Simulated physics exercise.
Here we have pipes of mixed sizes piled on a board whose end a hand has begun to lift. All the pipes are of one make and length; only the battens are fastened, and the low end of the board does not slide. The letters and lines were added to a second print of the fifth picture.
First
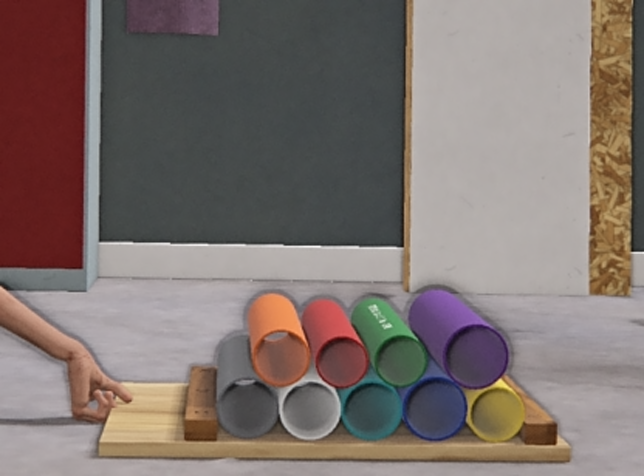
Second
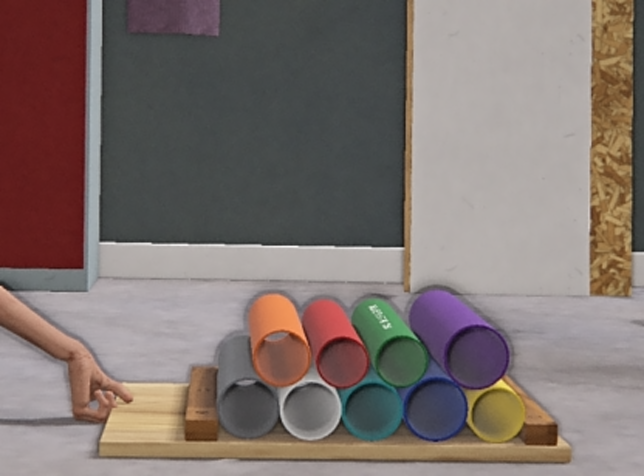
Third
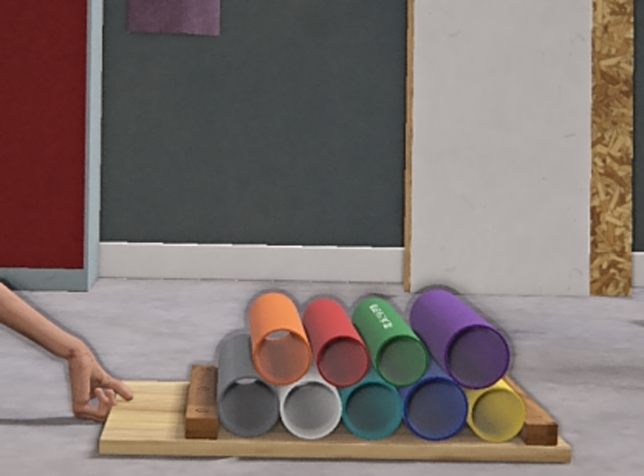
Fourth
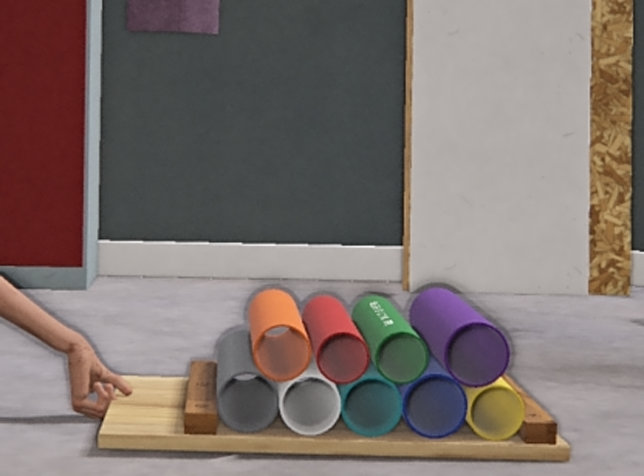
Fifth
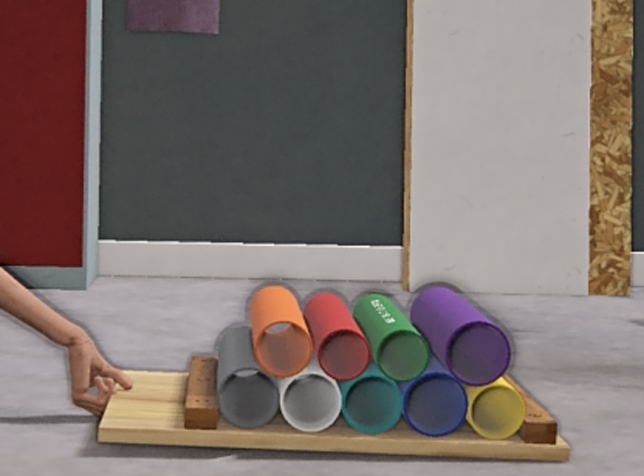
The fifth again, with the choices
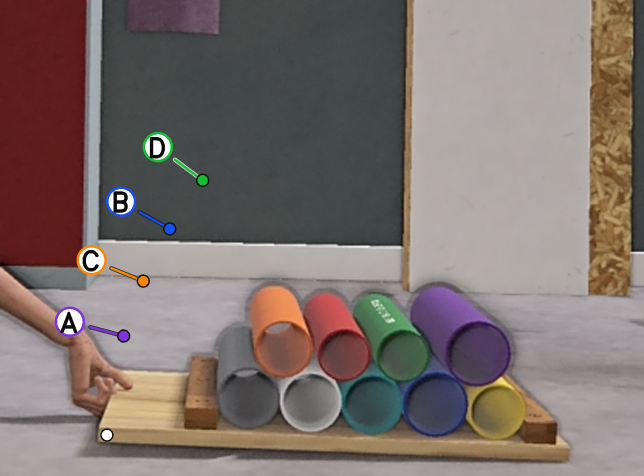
On a grey floor before a dark panel, colourful pipes lie stacked in two rows between wooden blocks on a board, and a hand at the left slightly raises that end while the pipes barely shift.
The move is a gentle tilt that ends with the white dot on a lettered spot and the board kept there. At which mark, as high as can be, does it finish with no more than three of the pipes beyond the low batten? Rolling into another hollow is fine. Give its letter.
It can be raised to B.
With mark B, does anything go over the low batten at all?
Yes.
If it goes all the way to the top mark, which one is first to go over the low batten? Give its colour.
It is the purple one.
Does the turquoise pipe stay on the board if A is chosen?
The turquoise pipe: Yes.
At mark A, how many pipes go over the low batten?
With A, none.
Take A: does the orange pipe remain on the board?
The orange pipe: Yes.
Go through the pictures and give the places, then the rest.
The first frame shows white pipe (310, 410); turquoise pipe (371, 410); blue pipe (435, 409).
The second frame shows blue pipe (436, 409).
The third frame shows board (327, 408); grey pipe (249, 407); red pipe (343, 361).
The fourth frame shows board (326, 405); grey pipe (248, 402); white pipe (310, 405).
The fifth frame shows board (326, 402); grey pipe (248, 398); white pipe (311, 402).
On the marked copy, A at (124, 336); B at (170, 229); C at (144, 281); D at (203, 180); the white dot at (107, 435).
With B. Early on, board at 17°.
Further on, board at 28°.
At the end, board at 28°, one over the low batten (purple).
As for the rest, A none over the low batten; C one over the low batten (purple); D four over the low batten (green, purple, red, orange).
